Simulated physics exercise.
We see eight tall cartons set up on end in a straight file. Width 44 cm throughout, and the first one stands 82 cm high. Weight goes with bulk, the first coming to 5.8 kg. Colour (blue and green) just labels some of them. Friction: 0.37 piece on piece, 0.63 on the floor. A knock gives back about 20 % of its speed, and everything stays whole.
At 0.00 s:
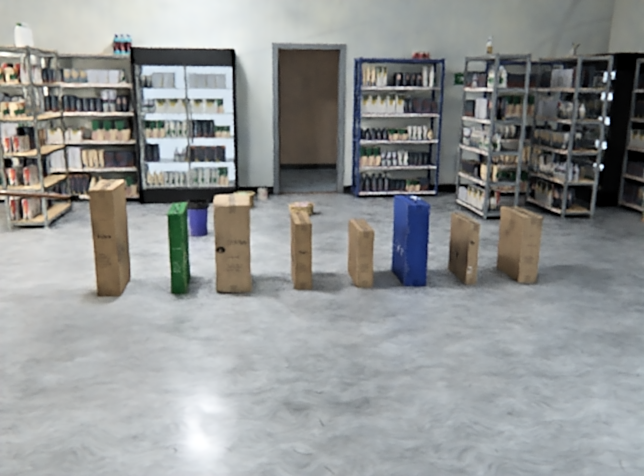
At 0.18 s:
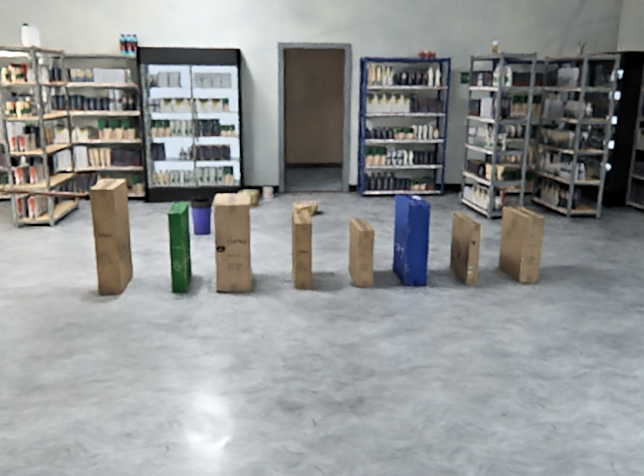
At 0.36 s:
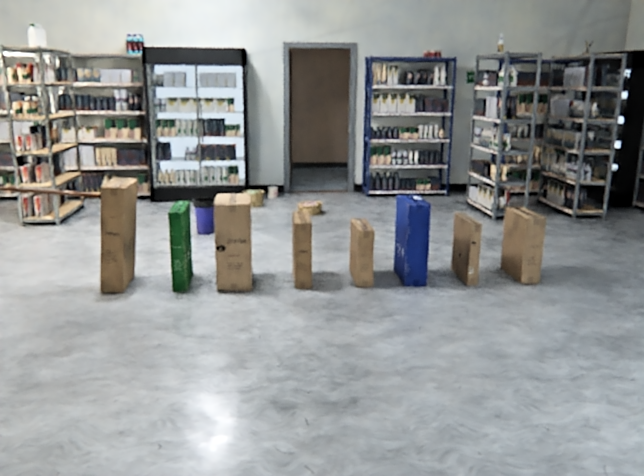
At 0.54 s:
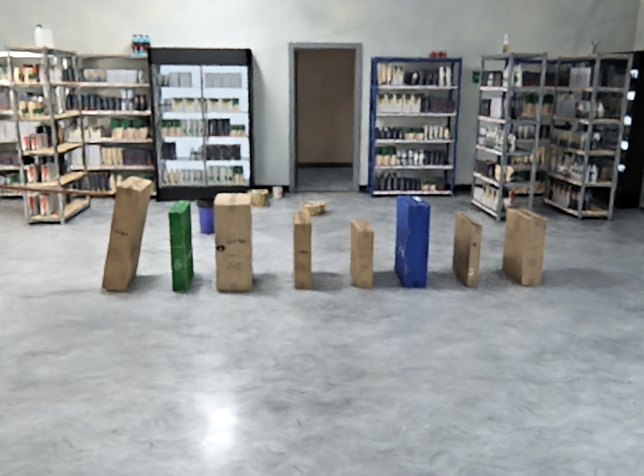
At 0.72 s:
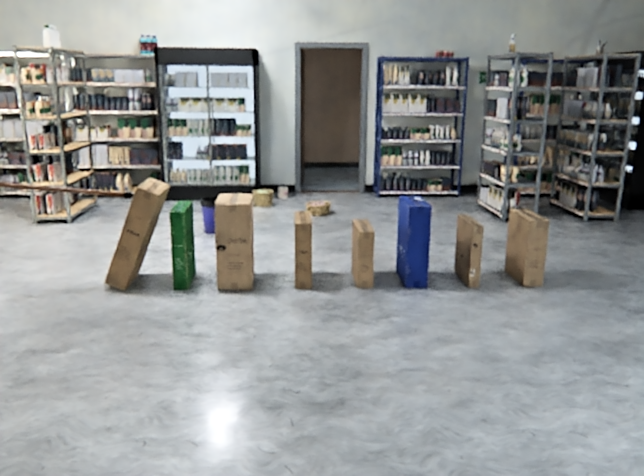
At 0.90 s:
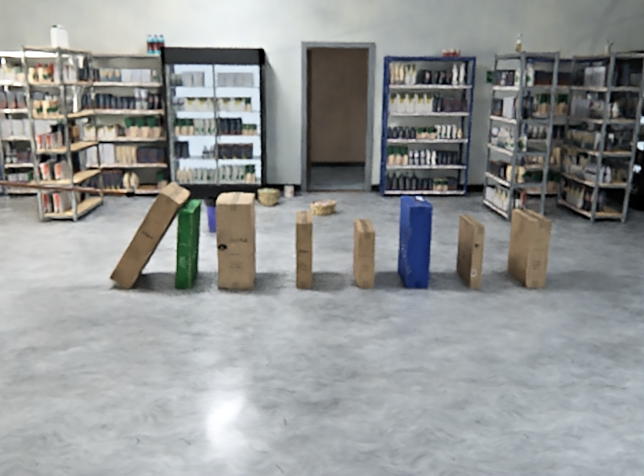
In a storeroom with a smooth grey floor, seen from the front at a slight height, shelves of small goods line the back wall around an open doorway. Eight upright cartons stand in a spaced row, mostly brown, with a green one second from left and a blue one sixth. The tall leftmost carton tilts steadily rightward against the green carton, which leans slightly, as the camera shifts gently around.
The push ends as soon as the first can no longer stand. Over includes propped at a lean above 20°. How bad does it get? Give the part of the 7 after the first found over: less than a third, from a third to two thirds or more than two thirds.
More than two thirds of them.
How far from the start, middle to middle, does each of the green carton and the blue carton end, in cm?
Moved: Green 30, blue 50.
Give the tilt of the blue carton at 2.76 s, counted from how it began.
Some 70°.
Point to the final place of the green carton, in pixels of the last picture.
Near (223, 255).
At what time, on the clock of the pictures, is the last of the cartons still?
Around 3.0 s.
Around 1.44 s, 1 of the 7 other cartons over; green carton tipped 37°.
Around 1.98 s, 4 of the 7 other cartons over; green carton tipped 58°.
Around 2.76 s, 7 of the 7 other cartons over; blue carton tipped 73°; green carton tipped 59°.
Finally (3.4 s), 7 of the 7 other cartons over; blue carton lying flat; green carton tipped 59°. That is 100 per cent. Not one is left standing. Seen by the last camera, middles, blue carton near (465, 261), green carton near (223, 255).
